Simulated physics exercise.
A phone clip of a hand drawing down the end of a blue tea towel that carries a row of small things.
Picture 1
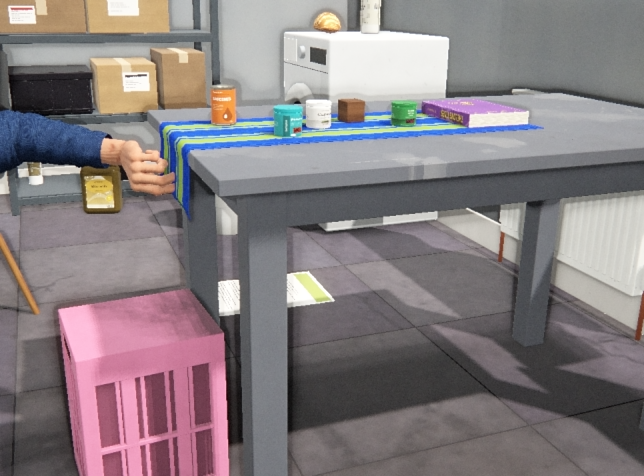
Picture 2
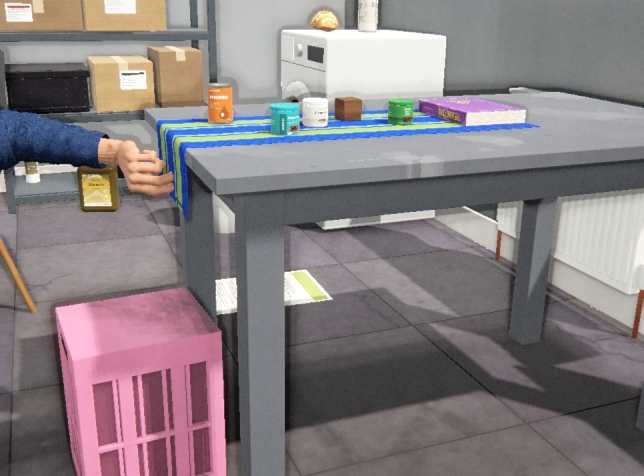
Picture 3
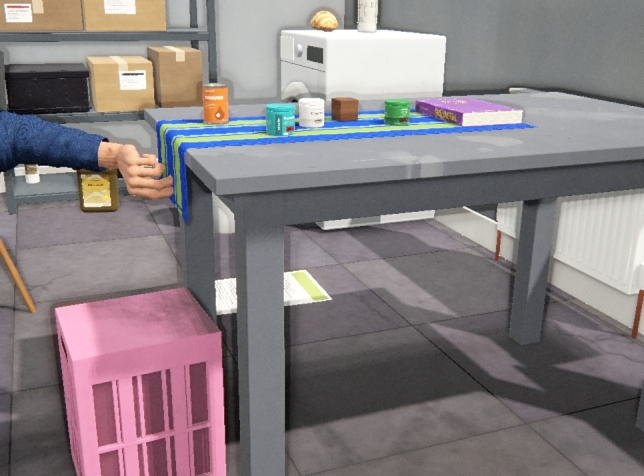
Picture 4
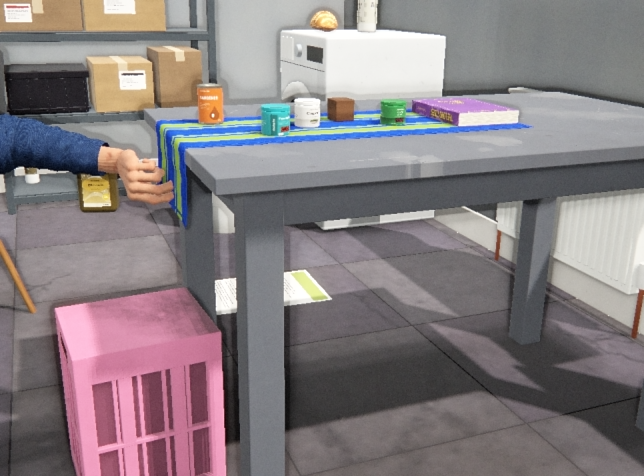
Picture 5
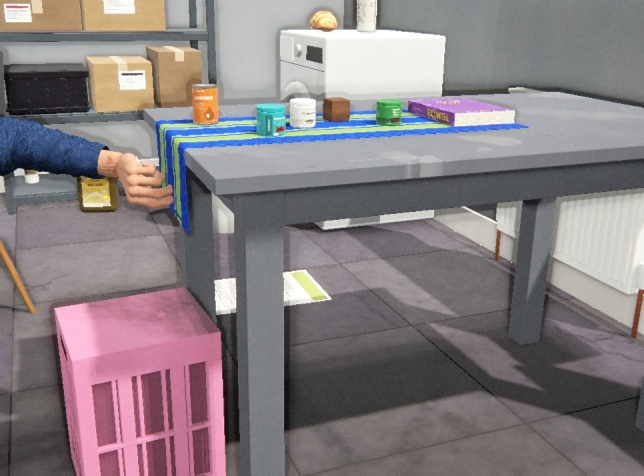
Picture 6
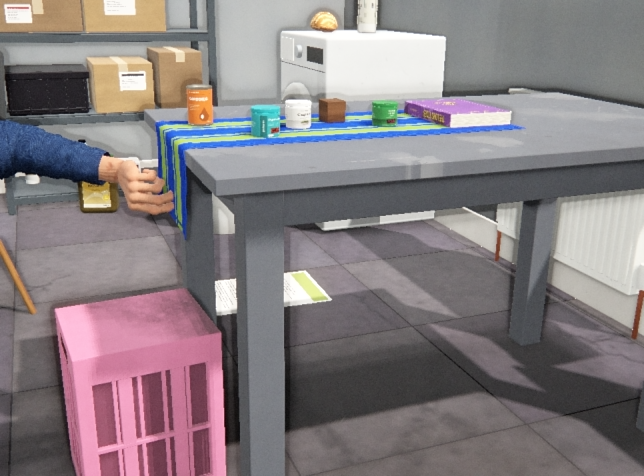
A blue striped cloth slides slowly left over a grey table edge, drawn down by a hand, carrying small pots along.
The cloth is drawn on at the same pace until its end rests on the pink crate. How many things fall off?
It carries off two.
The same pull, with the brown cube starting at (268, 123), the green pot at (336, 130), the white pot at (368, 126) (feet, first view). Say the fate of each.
The brown cube drops off, the green pot does not fall, the white pot keeps its place on top.
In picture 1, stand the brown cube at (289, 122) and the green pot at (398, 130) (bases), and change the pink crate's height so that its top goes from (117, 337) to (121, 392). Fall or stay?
The brown cube is carried off; the green pot does not fall.
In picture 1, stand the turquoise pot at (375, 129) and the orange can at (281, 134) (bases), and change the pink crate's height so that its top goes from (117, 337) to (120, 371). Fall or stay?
The turquoise pot stays on, the orange can comes down.
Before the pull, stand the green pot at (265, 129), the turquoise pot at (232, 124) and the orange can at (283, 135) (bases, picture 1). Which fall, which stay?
The green pot comes down, the turquoise pot comes down, the orange can tumbles off.
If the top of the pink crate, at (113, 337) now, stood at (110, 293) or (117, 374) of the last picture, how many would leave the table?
The count: 1 and 3.
Early on, hem near (174, 281); orange can gone.
Midway, hem on the crate; orange can and turquoise pot gone.
Finally, hem on the crate; orange can and turquoise pot gone. The answer is two.
